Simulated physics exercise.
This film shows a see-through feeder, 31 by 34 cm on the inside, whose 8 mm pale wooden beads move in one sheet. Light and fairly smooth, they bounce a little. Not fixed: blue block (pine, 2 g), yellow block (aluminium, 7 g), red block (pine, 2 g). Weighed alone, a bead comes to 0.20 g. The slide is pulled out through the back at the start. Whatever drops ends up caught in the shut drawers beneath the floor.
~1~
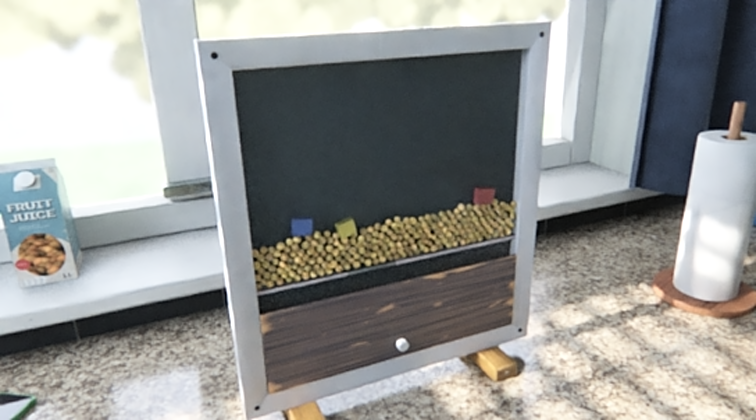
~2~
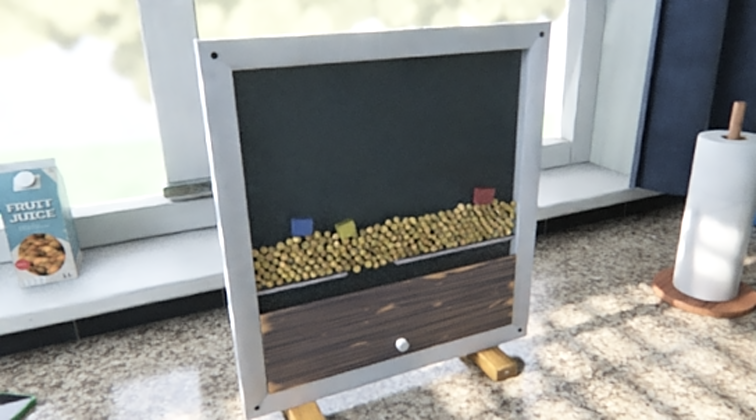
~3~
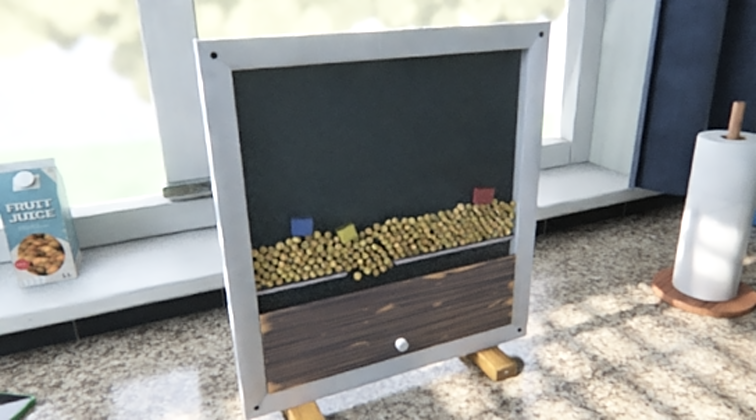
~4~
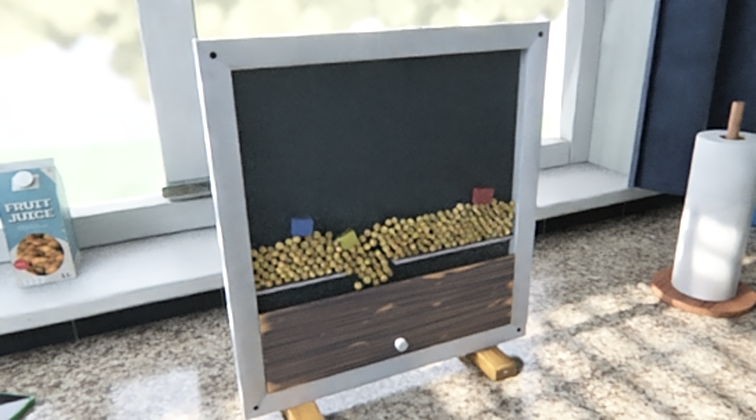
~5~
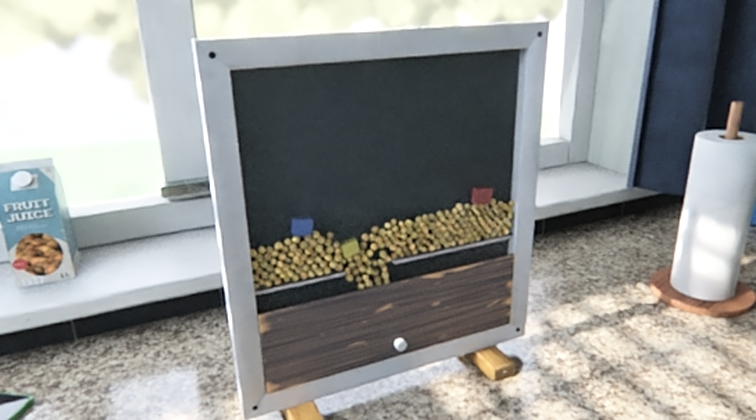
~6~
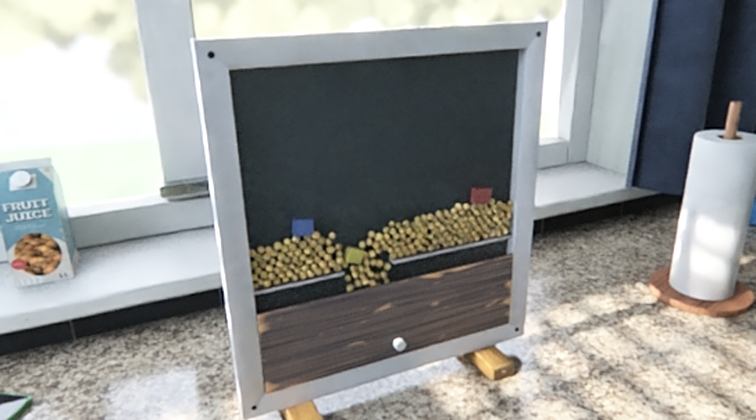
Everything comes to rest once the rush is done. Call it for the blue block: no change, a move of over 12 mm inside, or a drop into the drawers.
A drop.
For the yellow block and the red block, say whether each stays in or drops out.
Yellow block out, red block stays in.
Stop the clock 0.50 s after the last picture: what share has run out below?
Roughly 35 per cent.
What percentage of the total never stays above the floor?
Around 40 percent.
Then, 0.15 s later than the last picture, 25 % are out; blue block moved 2.6 cm tilted 21°; yellow block below the floor; red block moved 0.0 cm tilted 7°.
Then, 0.50 s later than the last picture, 35 % are out; blue block below the floor; yellow block below the floor; red block moved 0.0 cm tilted 7°.
Then, 1.20 s later than the last picture, 40 % are out; blue block below the floor; yellow block below the floor; red block moved 0.0 cm tilted 7°.
All still 1.4 s after it, 40 % are out; blue block below the floor; yellow block below the floor; red block moved 0.0 cm tilted 7°.
